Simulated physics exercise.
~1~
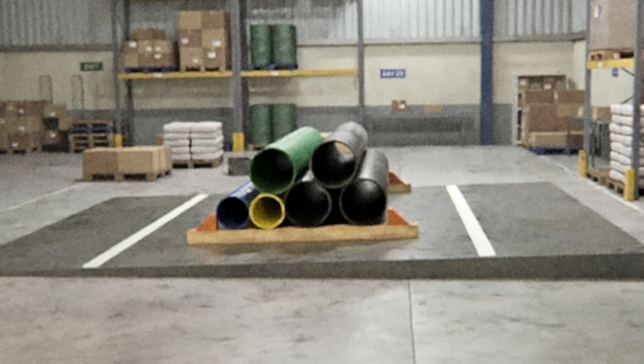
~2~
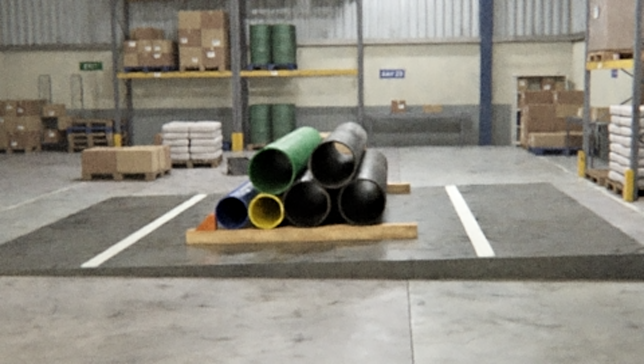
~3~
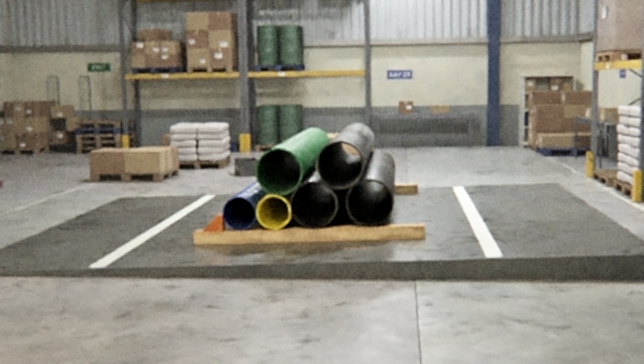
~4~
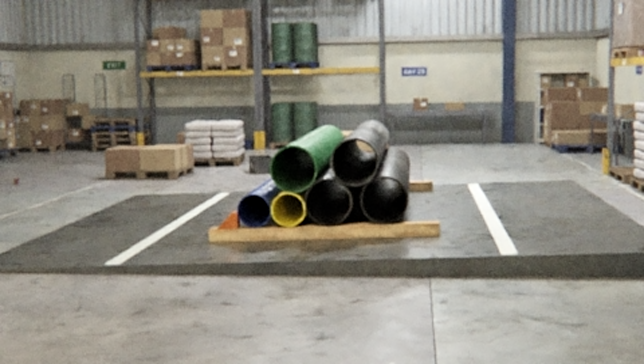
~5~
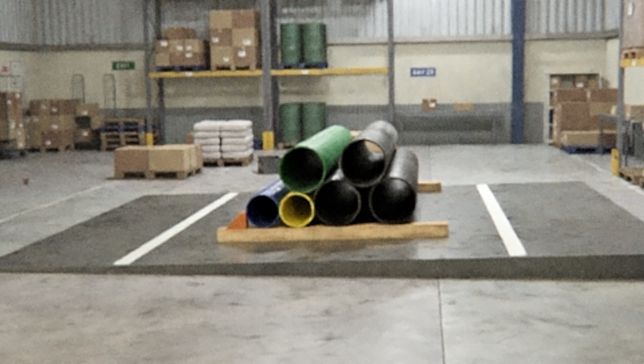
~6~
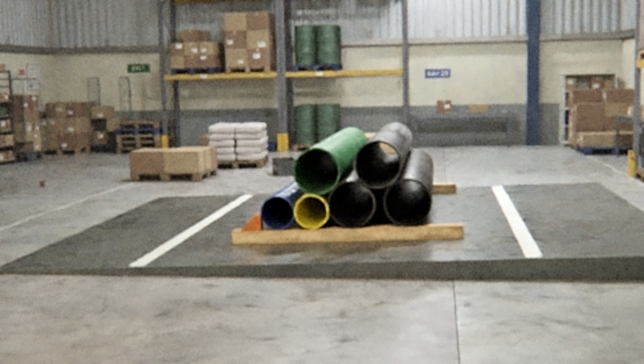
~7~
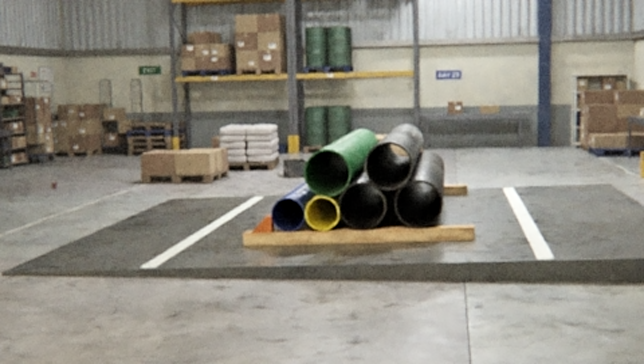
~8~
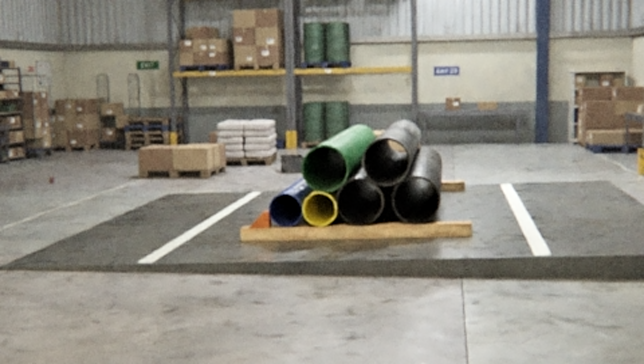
A small stack of pipes, with yellow, blue and black ones below and green and black ones on top, sat on wooden supports in a warehouse, and while the view panned slightly, nothing rolled and the whole pile was still in place at the end.
